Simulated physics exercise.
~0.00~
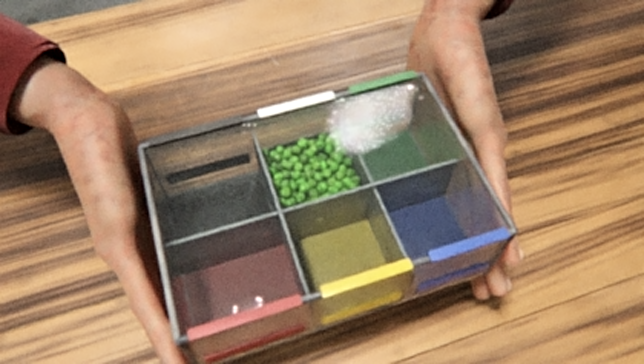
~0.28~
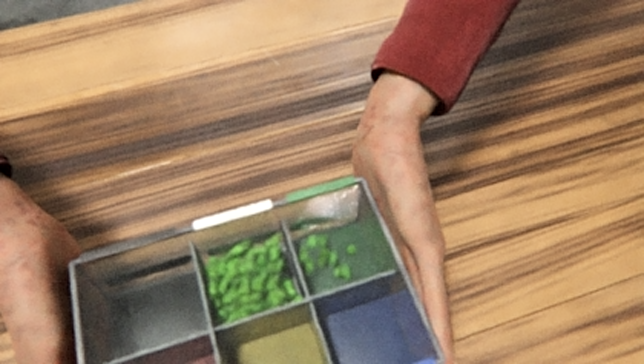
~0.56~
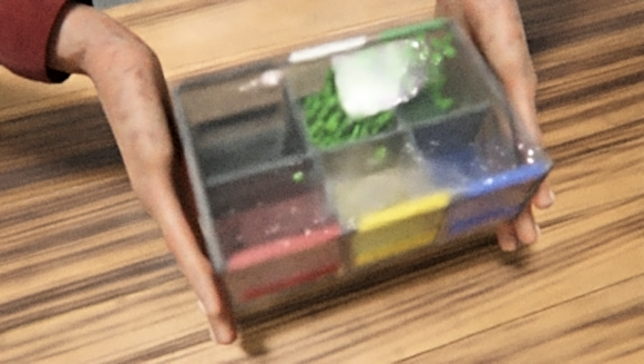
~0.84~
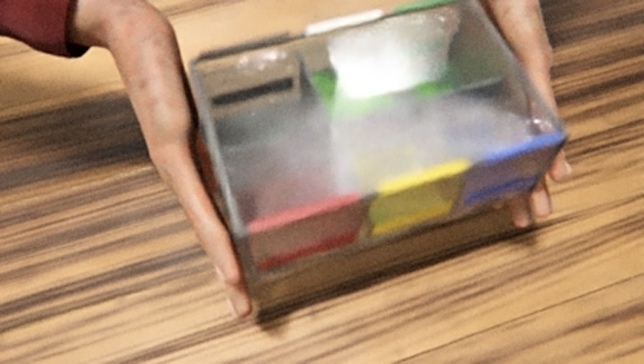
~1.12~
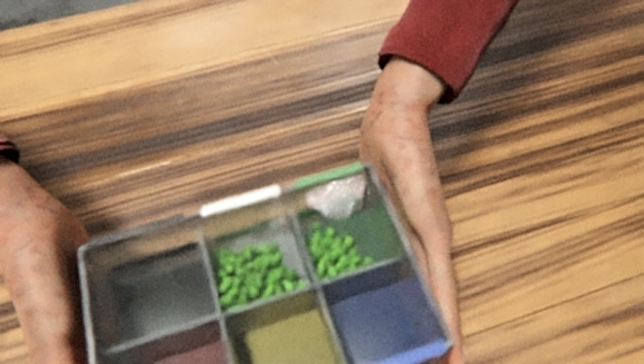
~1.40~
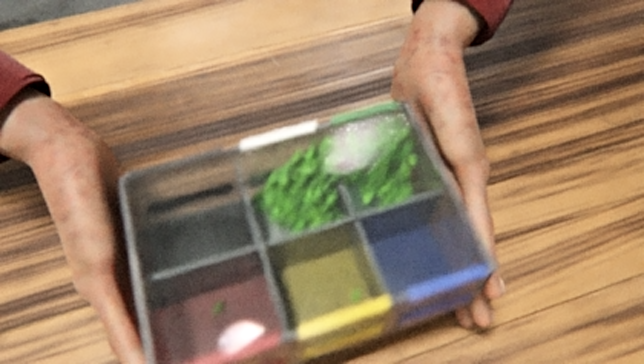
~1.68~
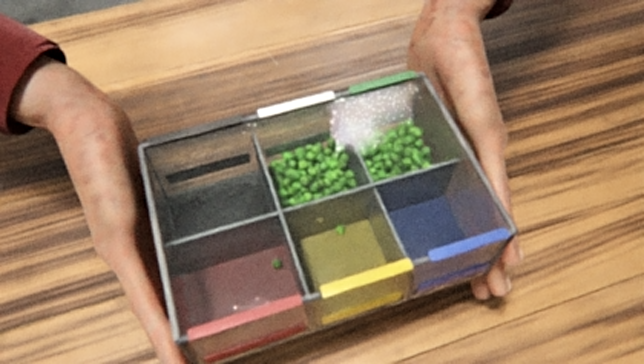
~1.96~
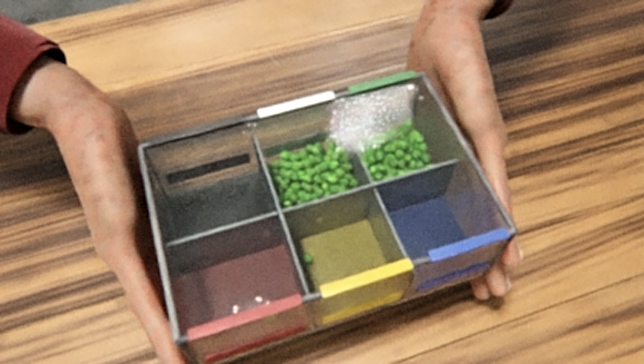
Two hands shake a clear-lidded divided box, spreading green peas from one compartment into another.
